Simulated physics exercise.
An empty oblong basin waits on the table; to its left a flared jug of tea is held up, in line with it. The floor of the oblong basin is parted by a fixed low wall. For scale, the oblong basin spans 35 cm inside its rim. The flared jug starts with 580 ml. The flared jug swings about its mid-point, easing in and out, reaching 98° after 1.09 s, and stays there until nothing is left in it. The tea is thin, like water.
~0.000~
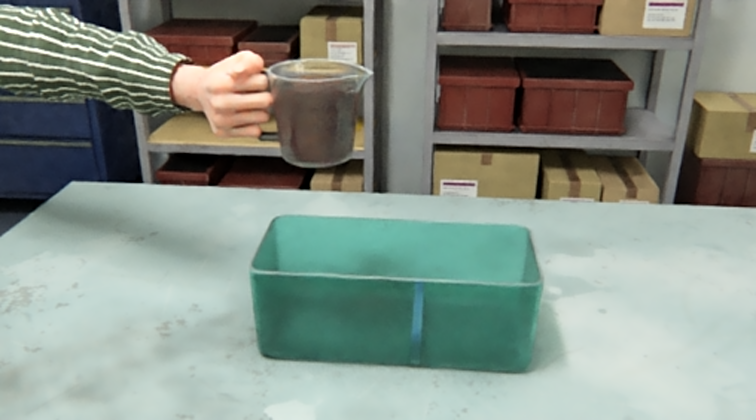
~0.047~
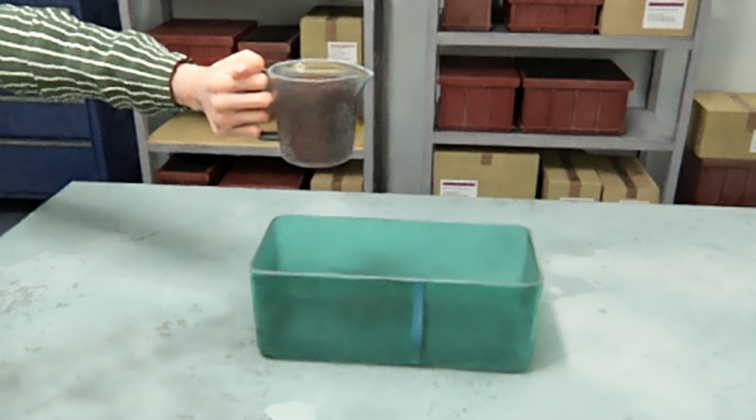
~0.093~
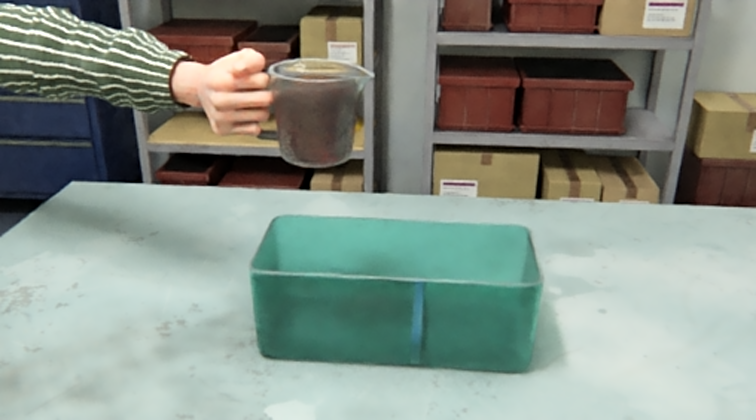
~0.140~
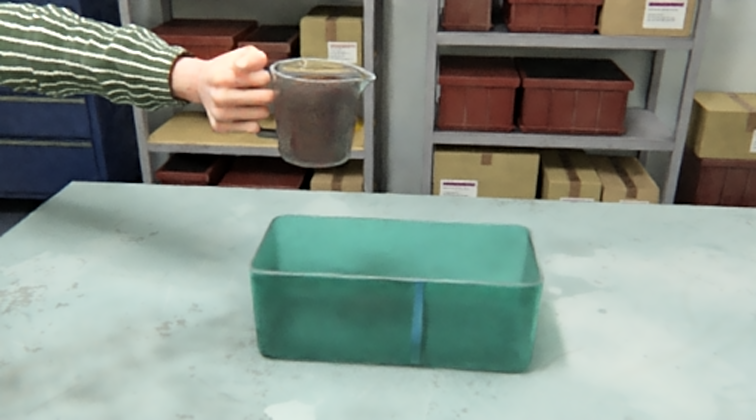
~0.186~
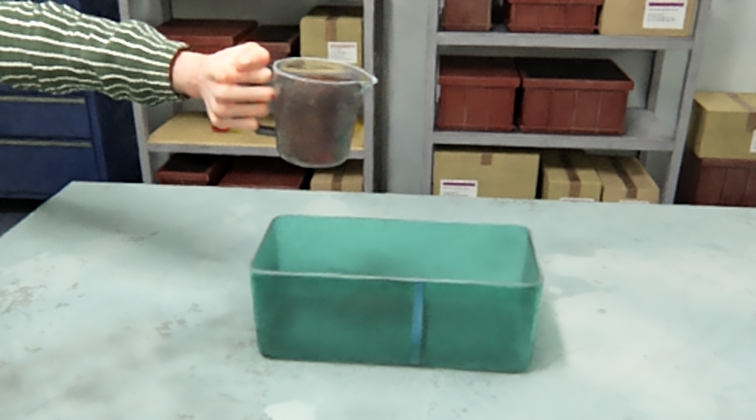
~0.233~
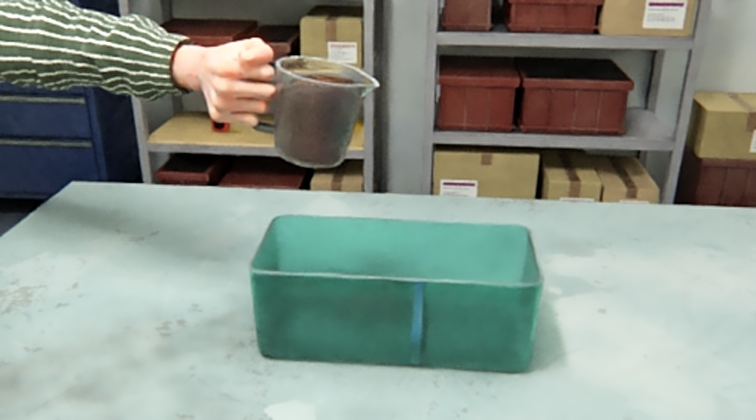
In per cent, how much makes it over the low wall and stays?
Roughly 77 per cent is past the wall.
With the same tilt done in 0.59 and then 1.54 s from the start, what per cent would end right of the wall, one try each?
In turn about 80 and 75 per cent.
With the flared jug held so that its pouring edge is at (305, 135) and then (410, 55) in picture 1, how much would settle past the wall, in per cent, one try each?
In turn about 10 and 85 per cent.
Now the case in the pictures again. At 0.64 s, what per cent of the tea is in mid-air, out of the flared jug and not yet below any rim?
Some 18 per cent.
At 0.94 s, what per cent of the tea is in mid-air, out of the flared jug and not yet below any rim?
About 24 per cent.
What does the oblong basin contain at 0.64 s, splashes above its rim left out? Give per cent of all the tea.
Near 3 in a hundred.
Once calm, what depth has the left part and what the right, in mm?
Some 4 mm on the left and 20 mm on the right.
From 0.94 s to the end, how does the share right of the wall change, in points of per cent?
The share moves up, by some 32 per cent.
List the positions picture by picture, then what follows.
It leans 0°; its right rim is at (372, 73); the tea meets the walls at (275, 83) and (358, 84); the oblong basin's rim runs from (262, 242) to (536, 254); the wall's top is at (418, 311), in the first frame.
It leans 0°; its right rim is at (373, 73); the tea meets the walls at (276, 82) and (359, 85), in the second frame.
It leans 2°; its right rim is at (374, 75); the tea meets the walls at (276, 82) and (359, 86), in the third frame.
It leans 4°; its right rim is at (375, 77); the tea meets the walls at (277, 83) and (361, 87), in the fourth frame.
It leans 7°; its right rim is at (377, 80); the tea meets the walls at (279, 83) and (363, 87), in the fifth frame.
It leans 11°; its right rim is at (379, 84); the tea meets the walls at (280, 83) and (367, 87), in the sixth frame.
Then, 0.64 s in, the tilt is 62° and 78 per cent is still to pour, 0 is left of the wall and 3 right of it.
Then, 0.94 s in, the tilt is 93° and 26 per cent is still to pour, 3 is left of the wall and 46 right of it.
Then, 1.25 s in, the tilt is 98° and 2 per cent is still to pour, 14 is left of the wall and 79 right of it.
Then, 1.59 s in, the tilt is 98° and 0 per cent is still to pour, 21 is left of the wall and 78 right of it.
Finally, 21 per cent lies left of the wall, 77 right of it and 1 outside.
